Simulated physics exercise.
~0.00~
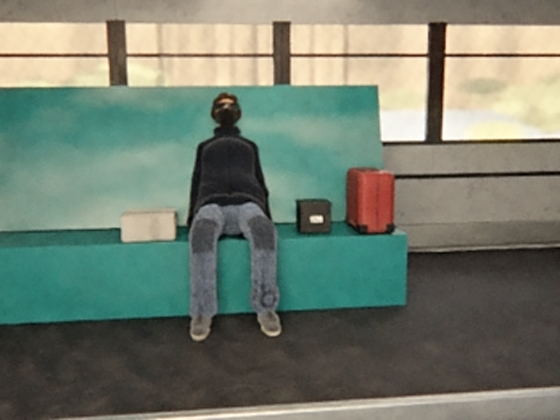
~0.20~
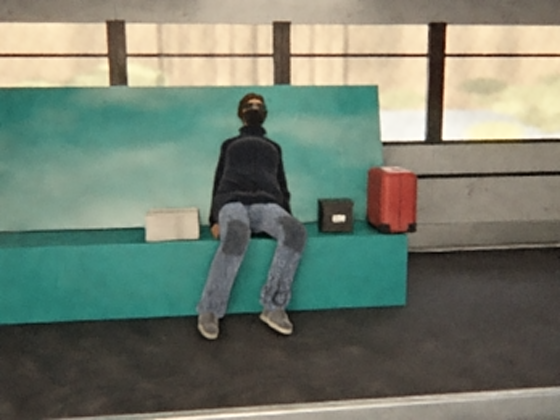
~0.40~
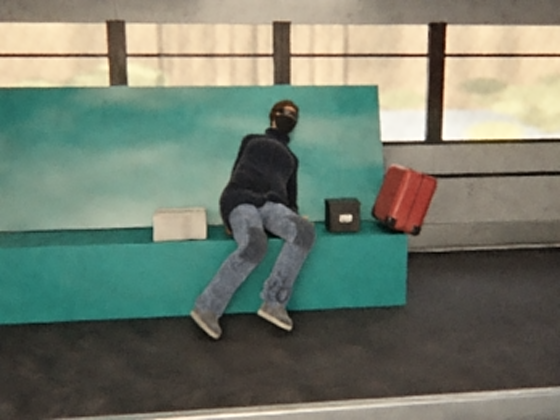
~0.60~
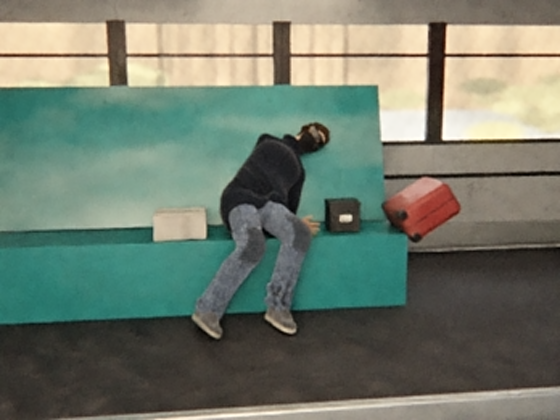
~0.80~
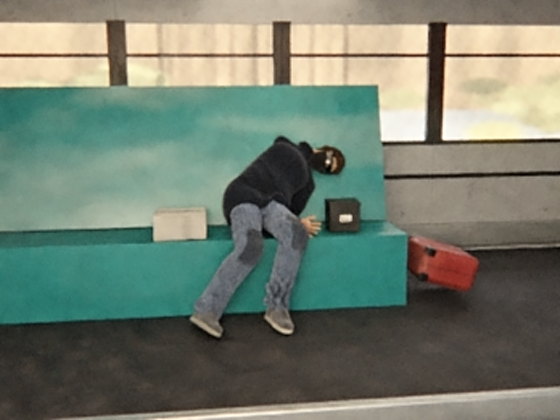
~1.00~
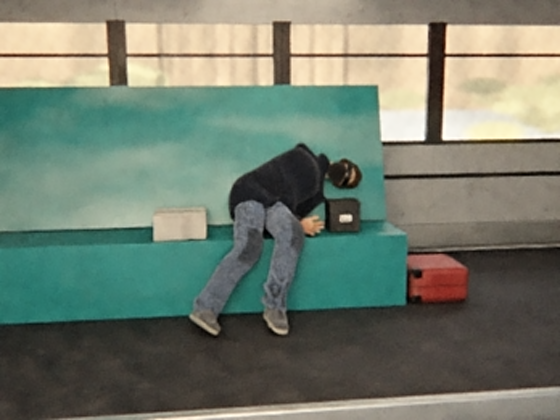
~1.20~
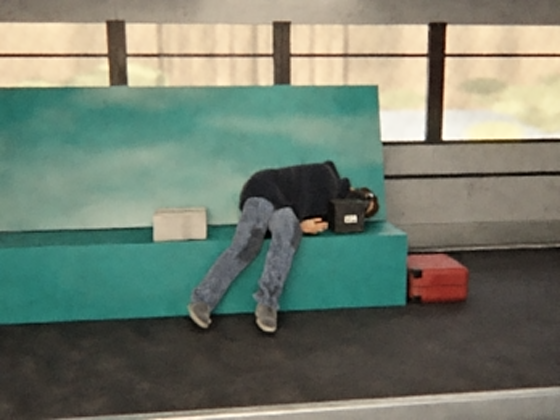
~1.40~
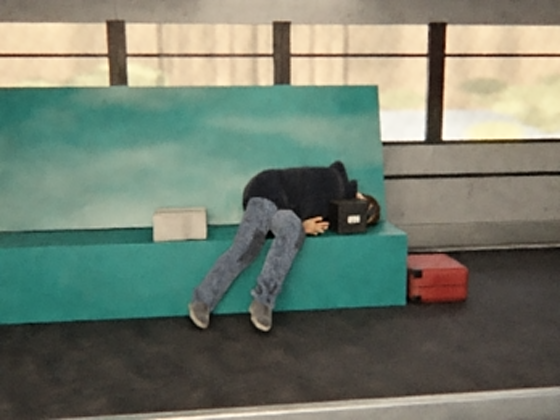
A seated passenger and the loose bags slide right along a teal bench in a rail car; the red case tips over the end and drops to the floor on its side, while the passenger slumps over behind the black tub, still on the seat with it and the white carton.
